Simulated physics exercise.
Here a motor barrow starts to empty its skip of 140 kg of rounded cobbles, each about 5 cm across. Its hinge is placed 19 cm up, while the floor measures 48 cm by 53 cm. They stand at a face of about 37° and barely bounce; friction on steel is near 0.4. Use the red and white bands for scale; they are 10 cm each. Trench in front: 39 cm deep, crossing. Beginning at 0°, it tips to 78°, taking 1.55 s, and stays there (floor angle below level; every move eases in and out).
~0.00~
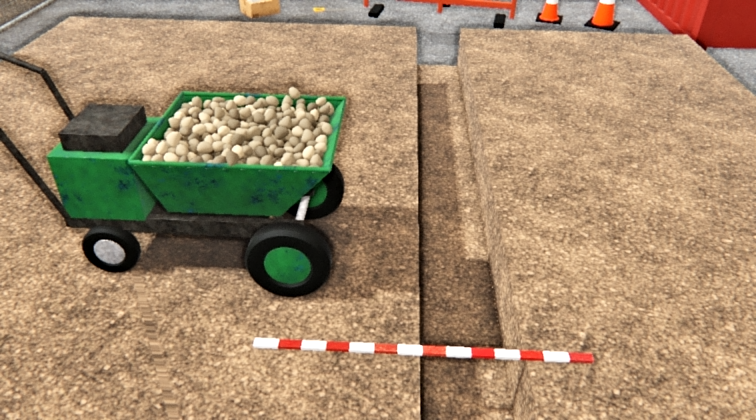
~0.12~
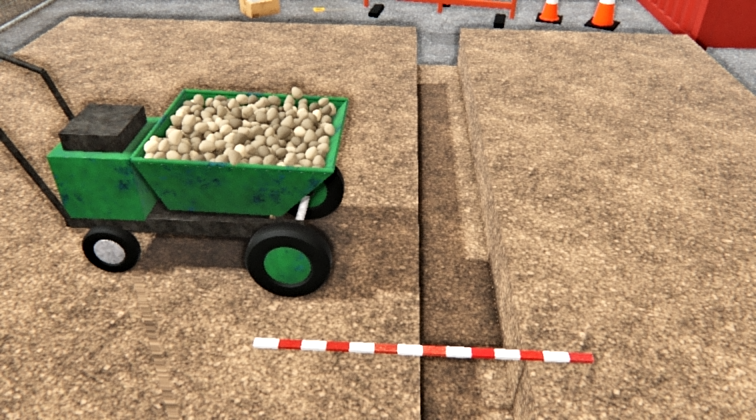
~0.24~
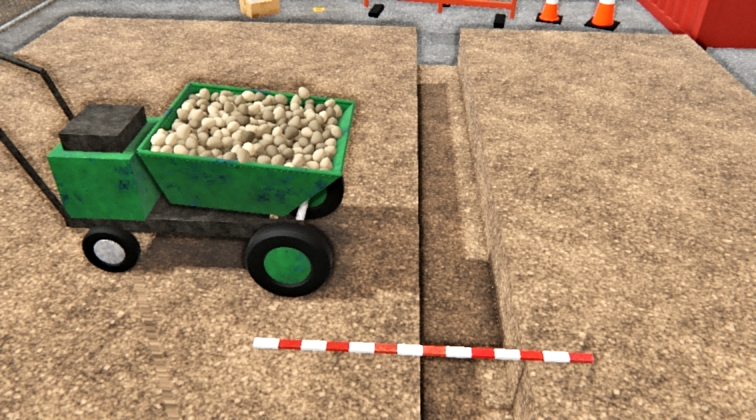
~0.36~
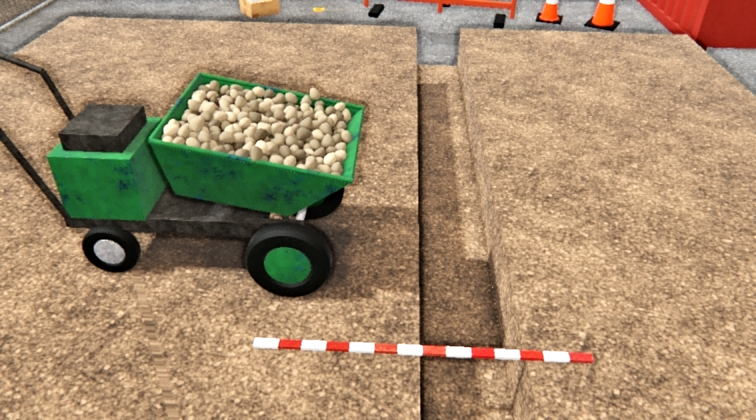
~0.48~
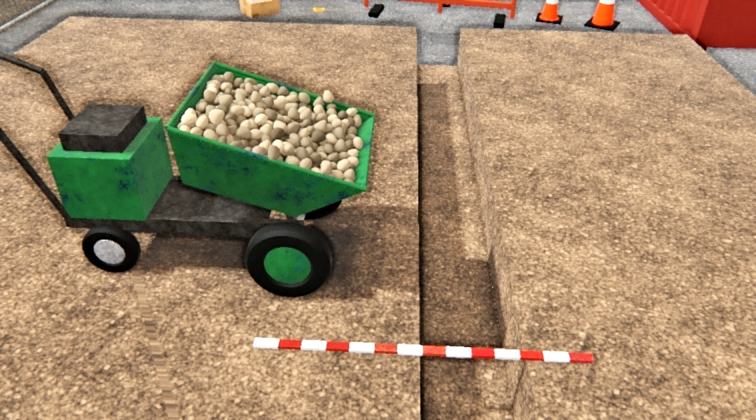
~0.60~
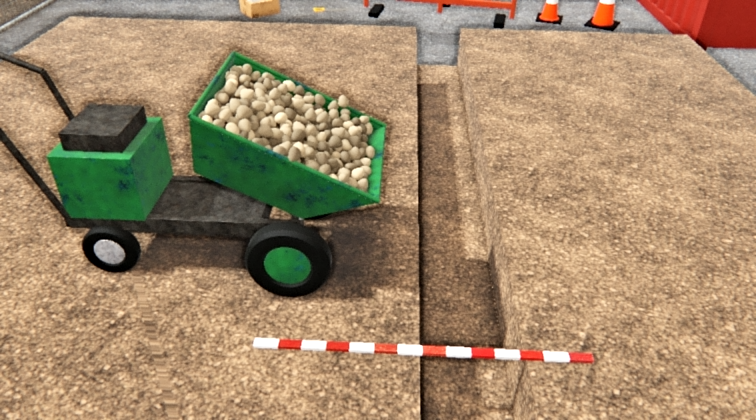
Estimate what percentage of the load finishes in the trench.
Roughly 100 percent.
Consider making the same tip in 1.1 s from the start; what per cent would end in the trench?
My guess is near 100 percent.
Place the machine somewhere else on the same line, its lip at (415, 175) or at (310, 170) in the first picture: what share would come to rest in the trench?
About 55 per cent from the first spot, about 85 from the second.
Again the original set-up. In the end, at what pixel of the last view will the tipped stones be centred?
Their middle is at about (461, 302).
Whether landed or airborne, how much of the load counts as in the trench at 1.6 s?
About 70%.
After 1.2 s the floor is at 66°; 97 % in the skip, 1 % short of the trench, 3 % in the trench; the foremost stones are at (436, 230).
After 1.6 s the floor is at 78°; 27 % in the skip, 1 % short of the trench, 72 % in the trench; the foremost stones are at (495, 307).
After 2.0 s the floor is at 78°; 4 % in the skip, 95 % in the trench; the foremost stones are at (494, 297).
After 4.0 s the floor is at 78°; 0 % in the skip, 100 % in the trench; the foremost stones are at (495, 302).
